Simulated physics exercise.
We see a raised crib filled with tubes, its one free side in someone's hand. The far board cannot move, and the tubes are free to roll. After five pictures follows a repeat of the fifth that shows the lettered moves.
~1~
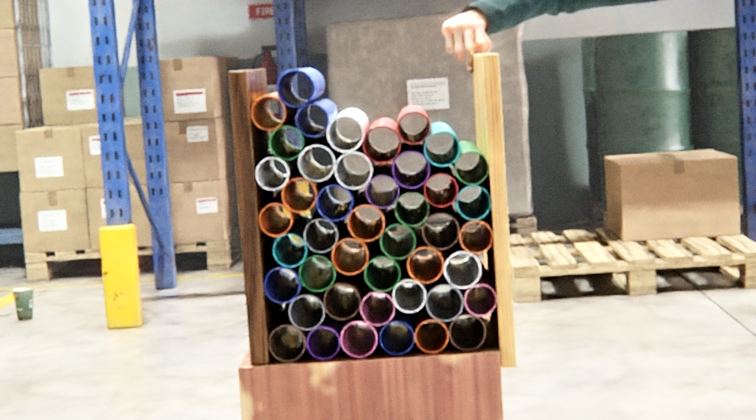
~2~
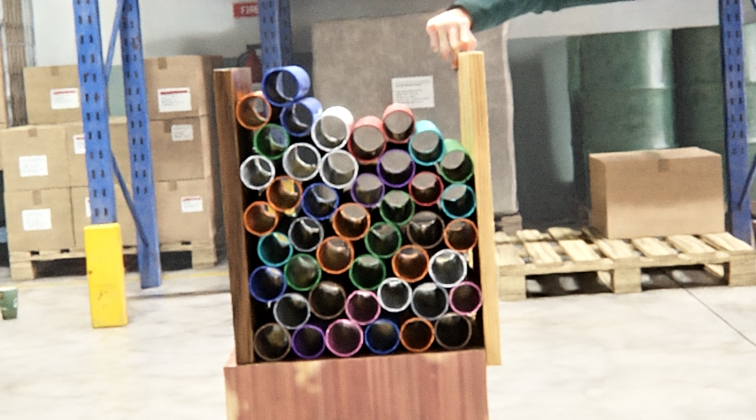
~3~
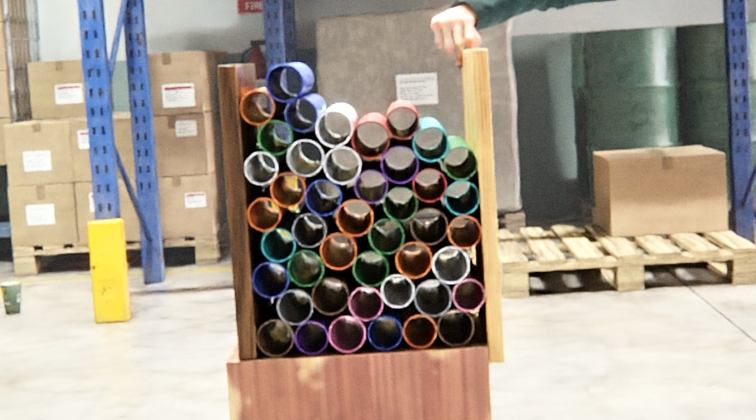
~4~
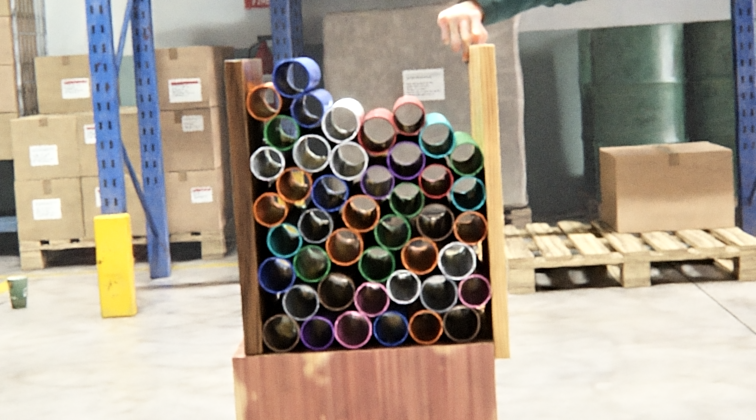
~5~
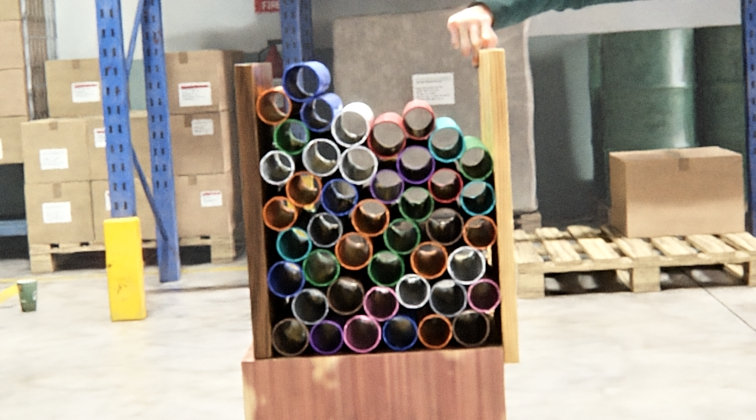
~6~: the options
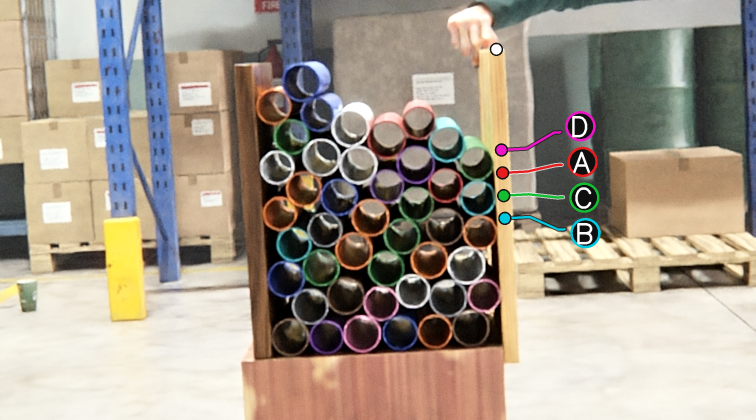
In a warehouse with stacked boxes, pallets and blue racking, a wooden crib full of colourful tubes stands on a reddish base while a hand grips the top of its right side board. The view shifts slightly left, then back right, and the tubes stay stacked as they were.
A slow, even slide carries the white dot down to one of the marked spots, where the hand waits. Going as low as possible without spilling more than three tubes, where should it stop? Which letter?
It can be let down to C.
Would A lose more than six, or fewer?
It loses fewer than six.
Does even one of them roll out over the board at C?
Yes, at C.
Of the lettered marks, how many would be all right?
Three of the four.
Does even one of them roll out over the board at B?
Yes.
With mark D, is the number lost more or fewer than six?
Fewer than six.
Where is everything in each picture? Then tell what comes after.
Side board (493, 200); a brown tube (287, 343); a brown tube (467, 333), in the first frame.
A brown tube (453, 331); a pink tube (466, 298), in the second frame.
An orange tube (414, 260); a brown tube (429, 226), in the third frame.
A green tube (407, 200); an orange tube (294, 185), in the fourth frame.
A red tube (387, 140); an orange tube (274, 107); side board (497, 195), in the fifth frame.
On the marked copy, A at (503, 173); B at (505, 218); C at (504, 196); D at (502, 150); the white dot at (497, 49).
With C. Early on, top of the board (491, 116).
Further on, top of the board (495, 188).
At the end, top of the board (495, 196), three out over the board.
As for the rest, A none out over the board; B more than three out over the board; D none out over the board.
